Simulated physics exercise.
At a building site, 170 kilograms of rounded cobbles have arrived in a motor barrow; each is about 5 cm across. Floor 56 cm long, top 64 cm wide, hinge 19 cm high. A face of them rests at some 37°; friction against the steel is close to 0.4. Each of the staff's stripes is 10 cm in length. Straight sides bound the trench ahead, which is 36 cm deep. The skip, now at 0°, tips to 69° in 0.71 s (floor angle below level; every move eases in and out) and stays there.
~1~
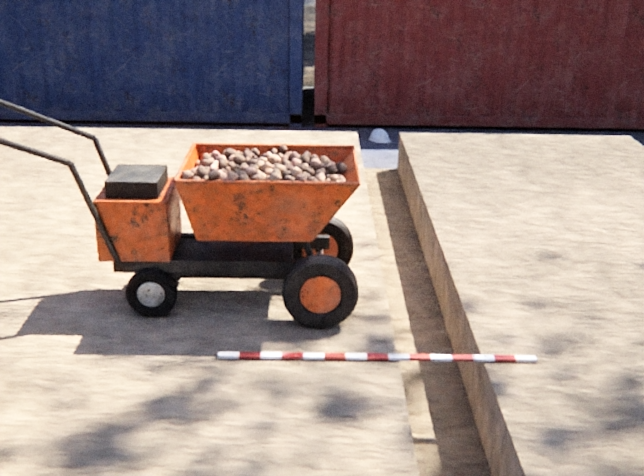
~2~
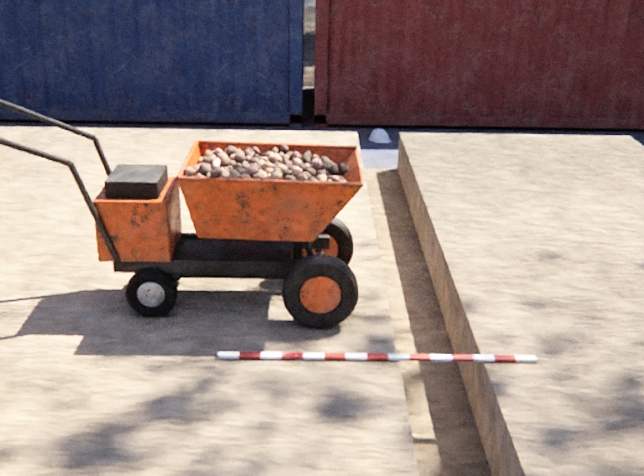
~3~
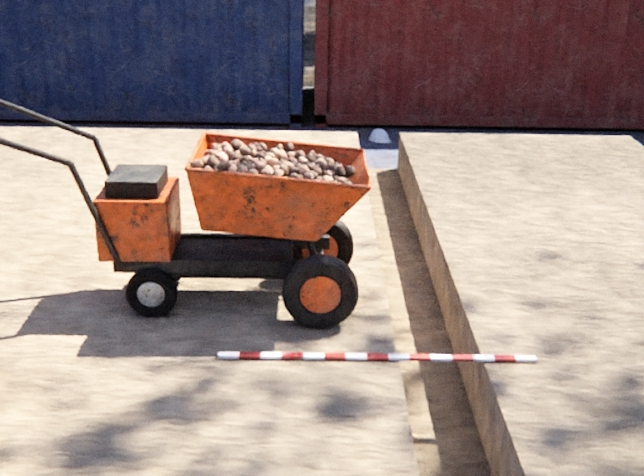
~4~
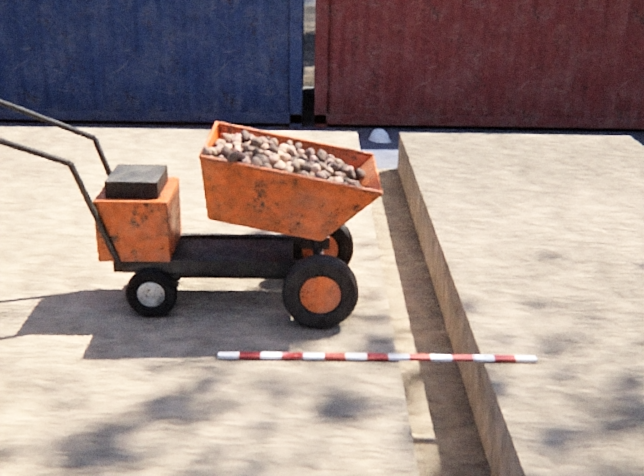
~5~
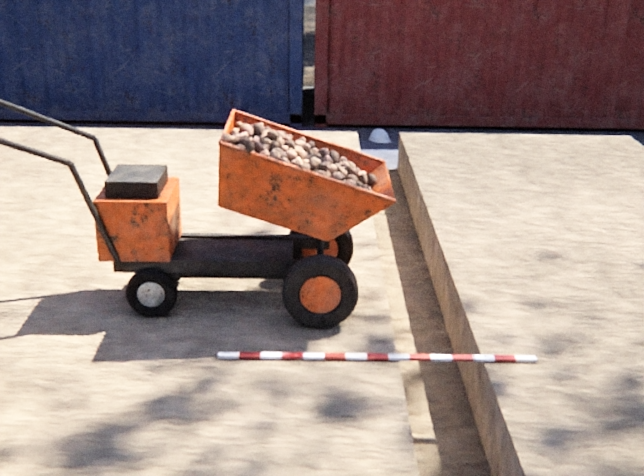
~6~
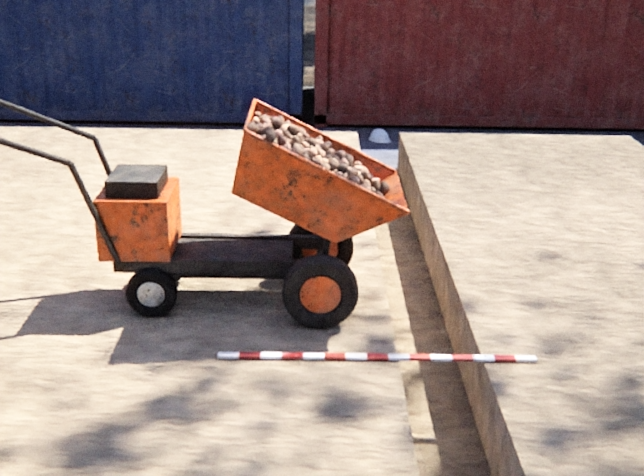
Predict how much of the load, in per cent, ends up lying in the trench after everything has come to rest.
Roughly 42 per cent of it.
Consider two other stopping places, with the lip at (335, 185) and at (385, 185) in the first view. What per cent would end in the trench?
First place: Near 60%; second place: Near 25%.
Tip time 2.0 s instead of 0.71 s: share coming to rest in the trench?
Close to 60 per cent then.
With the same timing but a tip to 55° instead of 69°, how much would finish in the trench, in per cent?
Roughly 20% would end there.
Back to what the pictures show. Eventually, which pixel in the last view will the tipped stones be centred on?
The tipped stones centre close to (486, 298).
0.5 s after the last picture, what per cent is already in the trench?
Some 10 per cent.
Then, 0.2 s after the last picture the floor is at 58°, 100 % in the skip; the foremost stones are at (425, 229).
Then, 0.5 s after the last picture the floor is at 69°, 67 % in the skip, 8 % in the trench, 25 % past the trench; the foremost stones are at (512, 298).
Then, 0.9 s after the last picture the floor is at 69°, 28 % in the skip, 14 % in the trench, 58 % past the trench; the foremost stones are past the picture's edge.
Then, 2.8 s after the last picture the floor is at 69°, 0 % in the skip, 42 % in the trench, 58 % past the trench; the foremost stones are past the picture's edge.
